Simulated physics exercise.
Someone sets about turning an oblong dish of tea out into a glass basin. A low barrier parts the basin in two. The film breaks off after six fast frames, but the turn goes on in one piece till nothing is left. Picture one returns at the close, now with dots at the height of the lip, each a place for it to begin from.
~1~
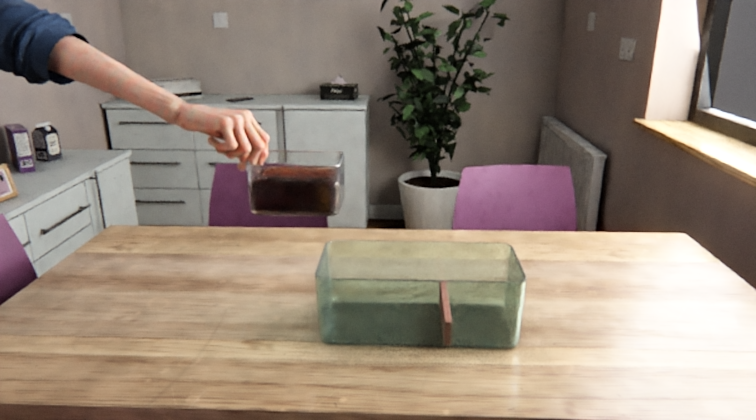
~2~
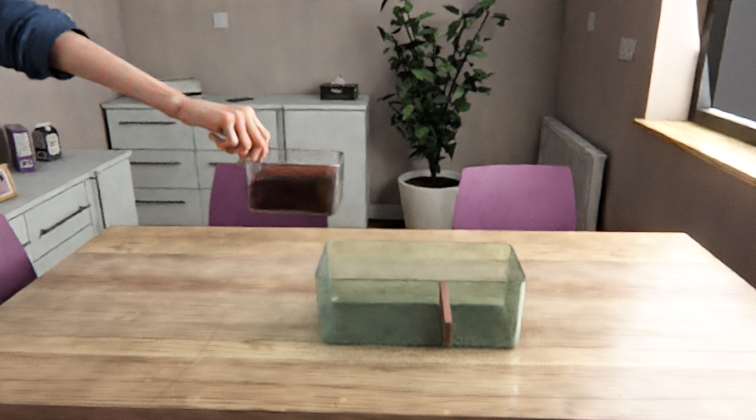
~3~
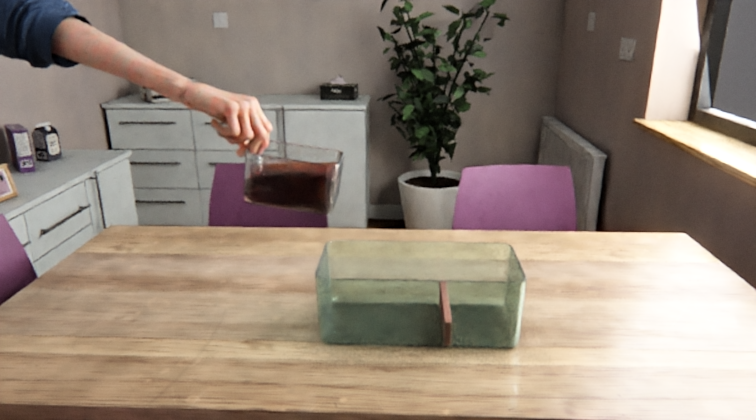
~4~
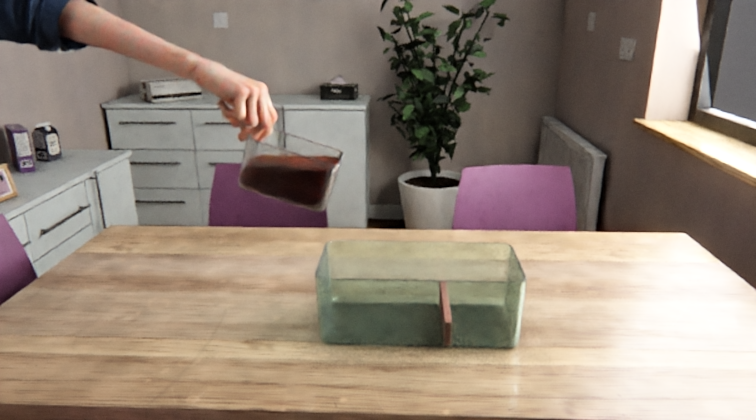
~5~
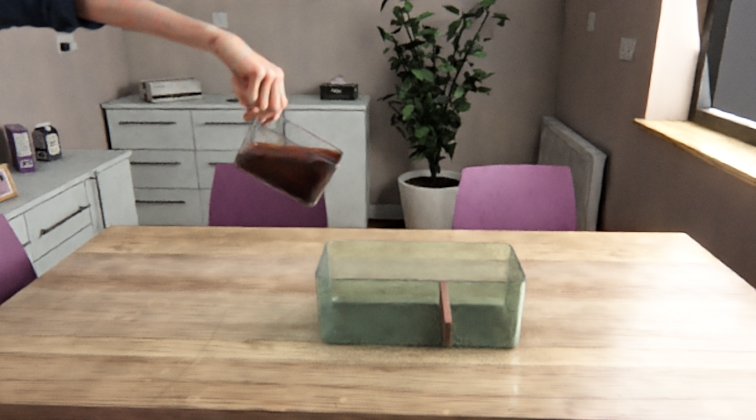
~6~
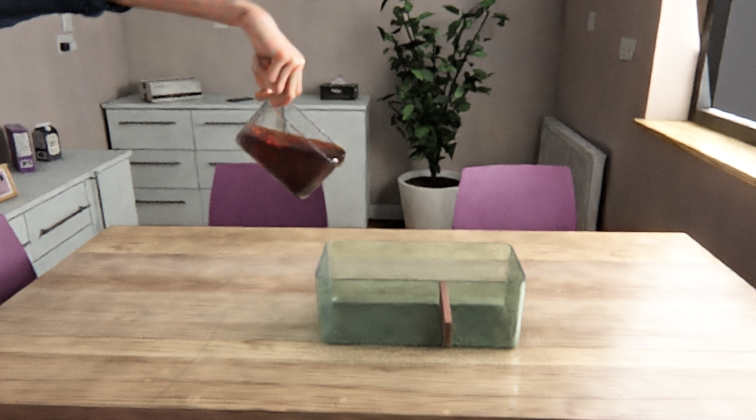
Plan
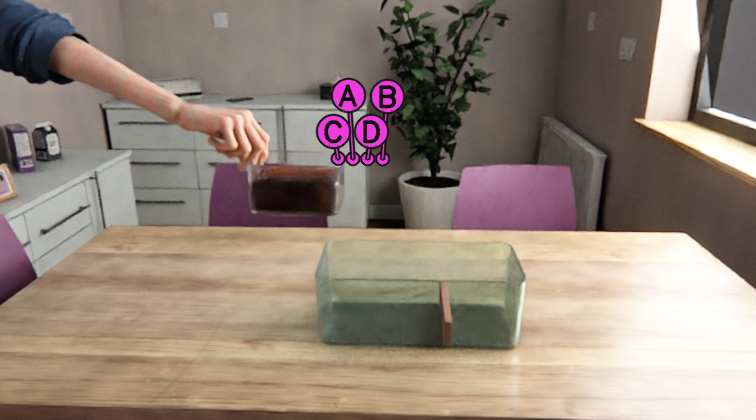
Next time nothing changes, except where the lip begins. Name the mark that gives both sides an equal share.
Best: D.
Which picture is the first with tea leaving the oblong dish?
Picture 6.
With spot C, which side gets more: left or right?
The left one.
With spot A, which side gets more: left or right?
The left one.
On the marked copy, A at (352, 158); B at (382, 158); C at (338, 158); D at (367, 158).
Choosing A, about 69 % ends left of the wall and 27 % right of it; 4 % is lost outside.
Choosing B, about 34 % ends left of the wall and 56 % right of it; 10 % is lost outside.
Choosing C, about 87 % ends left of the wall and 8 % right of it; 5 % is lost outside.
Choosing D, about 45 % ends left of the wall and 48 % right of it; 7 % is lost outside.
